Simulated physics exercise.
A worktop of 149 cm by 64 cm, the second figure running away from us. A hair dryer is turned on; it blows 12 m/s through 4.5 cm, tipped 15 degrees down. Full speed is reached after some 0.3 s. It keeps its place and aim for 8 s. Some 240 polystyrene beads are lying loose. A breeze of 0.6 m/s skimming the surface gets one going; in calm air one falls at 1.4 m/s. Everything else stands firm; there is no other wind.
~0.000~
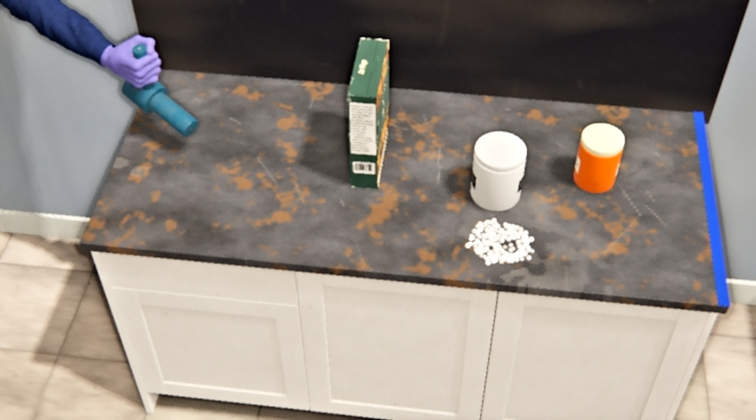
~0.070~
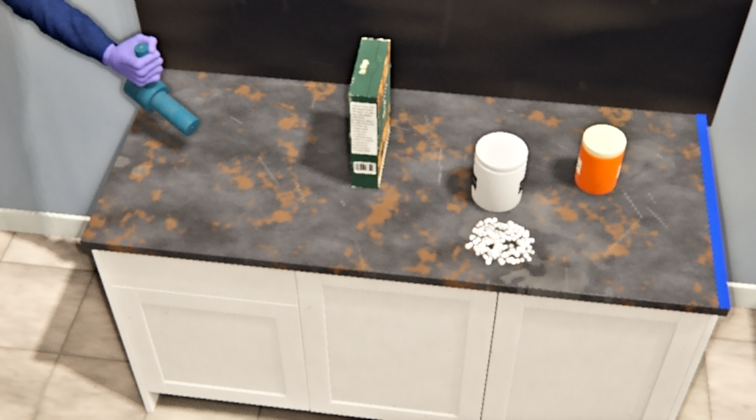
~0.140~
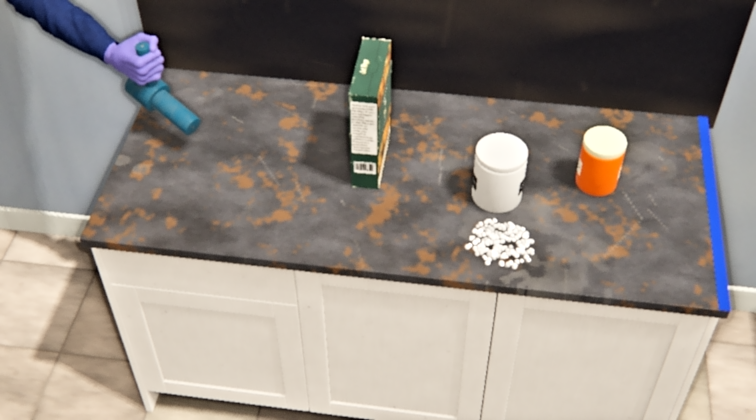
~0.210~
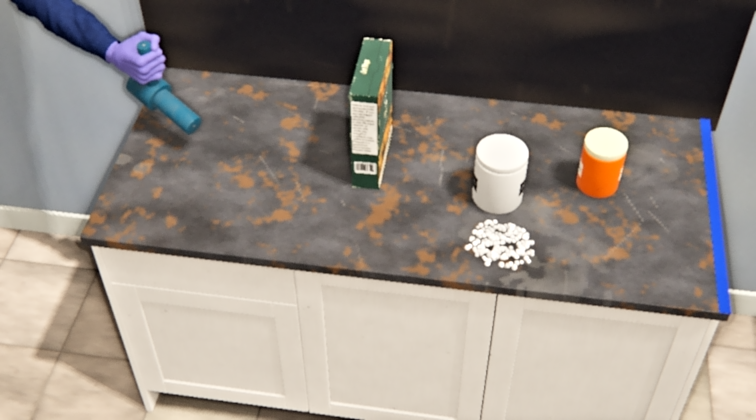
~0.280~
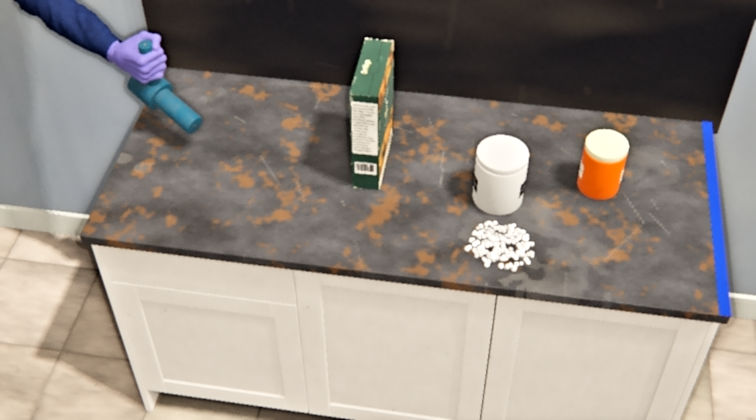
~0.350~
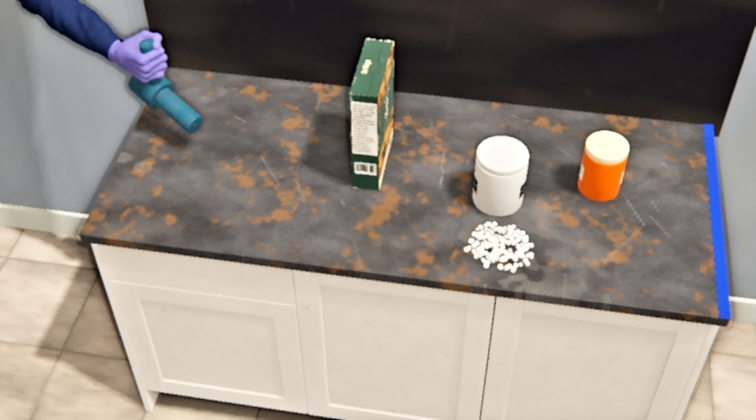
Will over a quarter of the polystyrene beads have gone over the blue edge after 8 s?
More than a quarter over the blue edge: Yes.
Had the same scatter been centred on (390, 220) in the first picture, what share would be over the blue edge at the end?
In that case some 60 per cent.
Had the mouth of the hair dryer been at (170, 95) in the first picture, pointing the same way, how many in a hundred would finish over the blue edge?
Then about 40 %.
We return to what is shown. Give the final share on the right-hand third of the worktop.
Near 0 %.
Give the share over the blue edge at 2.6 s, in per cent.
Near 70 %.
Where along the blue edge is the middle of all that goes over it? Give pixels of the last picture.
Around (727, 278).
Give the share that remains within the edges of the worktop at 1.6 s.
Near 1 %.
After 1.6 s the count stands so, 67 % are over the blue edge.
After 2.6 s the count stands so, 68 % are over the blue edge.
After 4.4 s the count stands so, 68 % are over the blue edge.
After 8.0 s, at the end, 68 % are over the blue edge.
